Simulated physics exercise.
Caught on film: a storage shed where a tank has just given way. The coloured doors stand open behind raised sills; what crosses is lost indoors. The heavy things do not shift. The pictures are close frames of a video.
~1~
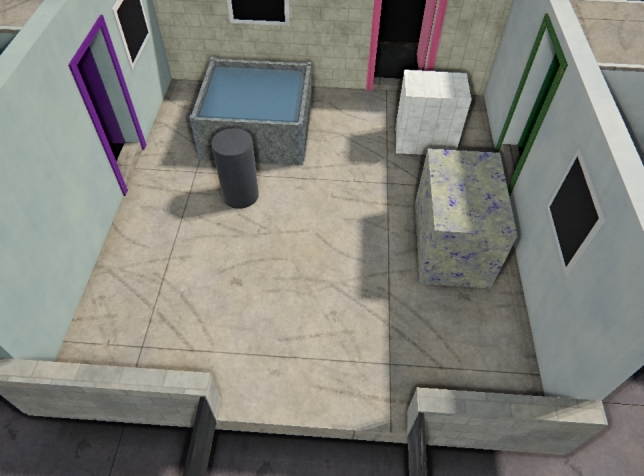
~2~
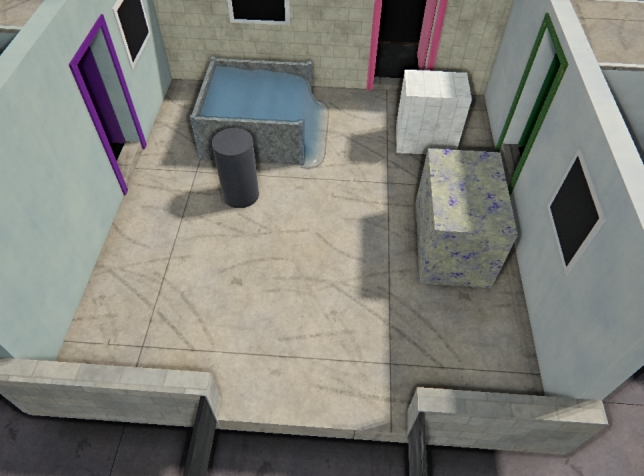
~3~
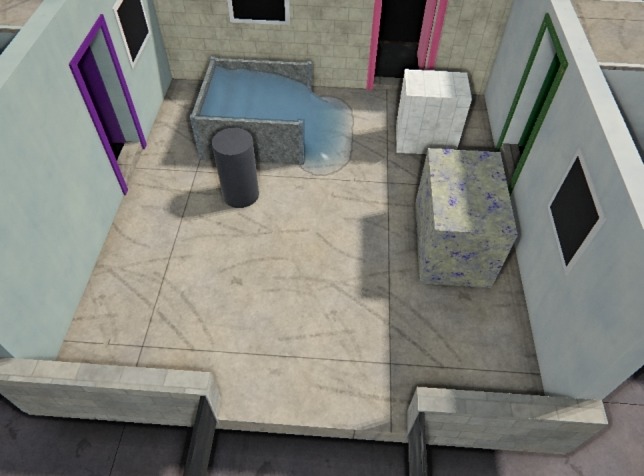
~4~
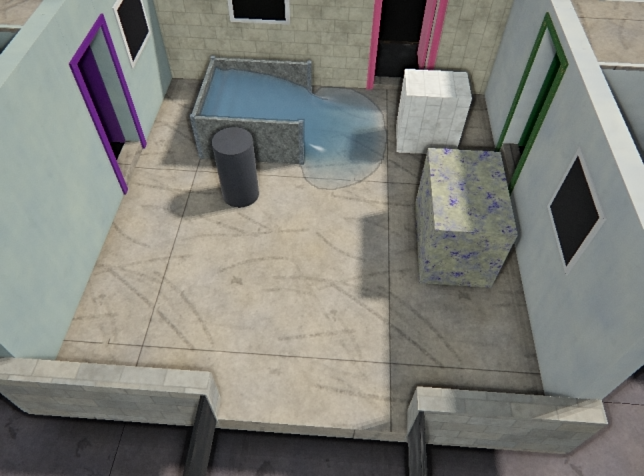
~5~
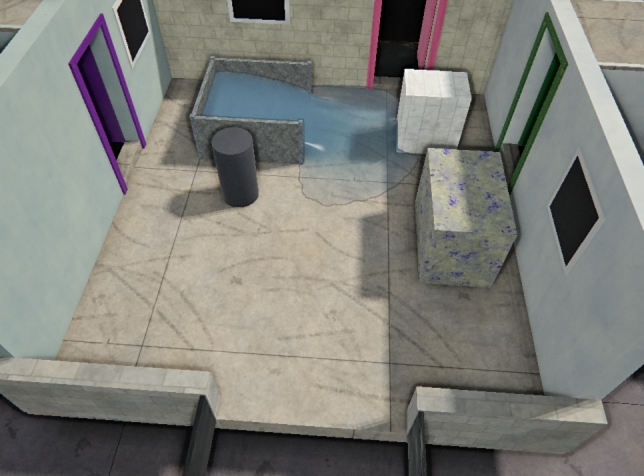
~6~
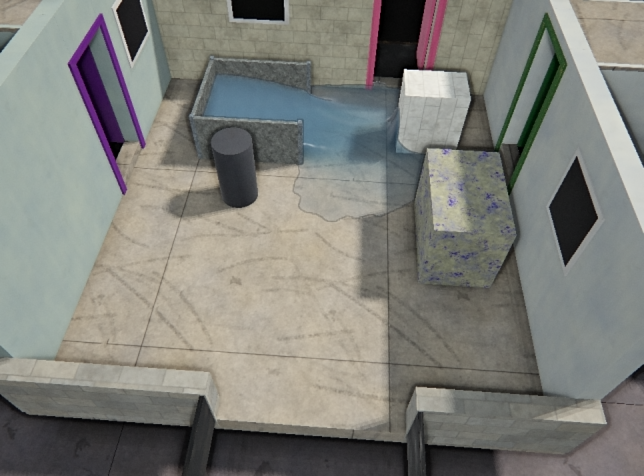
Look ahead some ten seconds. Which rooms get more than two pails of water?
One by one: The purple door holds within the limit; the green door holds within the limit; the pink door floods.
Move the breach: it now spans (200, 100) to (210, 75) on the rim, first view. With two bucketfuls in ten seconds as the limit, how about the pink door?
The pink door is under.
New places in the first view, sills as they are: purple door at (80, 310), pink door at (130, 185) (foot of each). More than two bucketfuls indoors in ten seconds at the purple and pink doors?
My reading: Purple door takes less; pink door stays under.
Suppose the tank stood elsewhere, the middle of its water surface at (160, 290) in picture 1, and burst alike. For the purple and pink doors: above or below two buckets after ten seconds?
In short: Purple keeps below it; pink keeps below it.
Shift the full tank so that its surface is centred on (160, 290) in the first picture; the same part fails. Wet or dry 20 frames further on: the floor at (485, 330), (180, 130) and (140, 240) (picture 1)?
One after the other: Awash, clear, dry.
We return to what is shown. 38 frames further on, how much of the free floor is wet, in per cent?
Roughly 75 per cent.
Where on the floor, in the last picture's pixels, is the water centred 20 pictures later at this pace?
At about (388, 174).
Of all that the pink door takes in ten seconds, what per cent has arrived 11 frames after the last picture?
Close to 45 %.
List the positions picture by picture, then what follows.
The water tank at (254, 94) is whole and still, in the first frame.
The front is at (313, 102), out from the gap at (304, 121), in the second frame.
Water pours out at (304, 122) and has run to (337, 101), in the third frame.
The front is at (373, 107), out from the gap at (304, 123), in the fourth frame.
Water pours out at (304, 123) and has run to a hidden place, in the fifth frame.
The front is at a hidden place, out from the gap at (303, 124), in the sixth frame.
A moment on, water covers 25 % of the floor; the purple door not reached, the green door wet at the sill, nothing in, the pink door under two buckets in.
Next, water covers 35 % of the floor; the purple door not reached, the green door wet at the sill, nothing in, the pink door over two buckets in.
Then, water covers 50 % of the floor; the purple door not reached, the green door under two buckets in, the pink door far over two buckets in.
Later, water covers 75 % of the floor; the purple door not reached, the green door under two buckets in, the pink door far over two buckets in.
In the end, water covers 95 % of the floor; the purple door wet at the sill, nothing in, the green door under two buckets in, the pink door far over two buckets in.
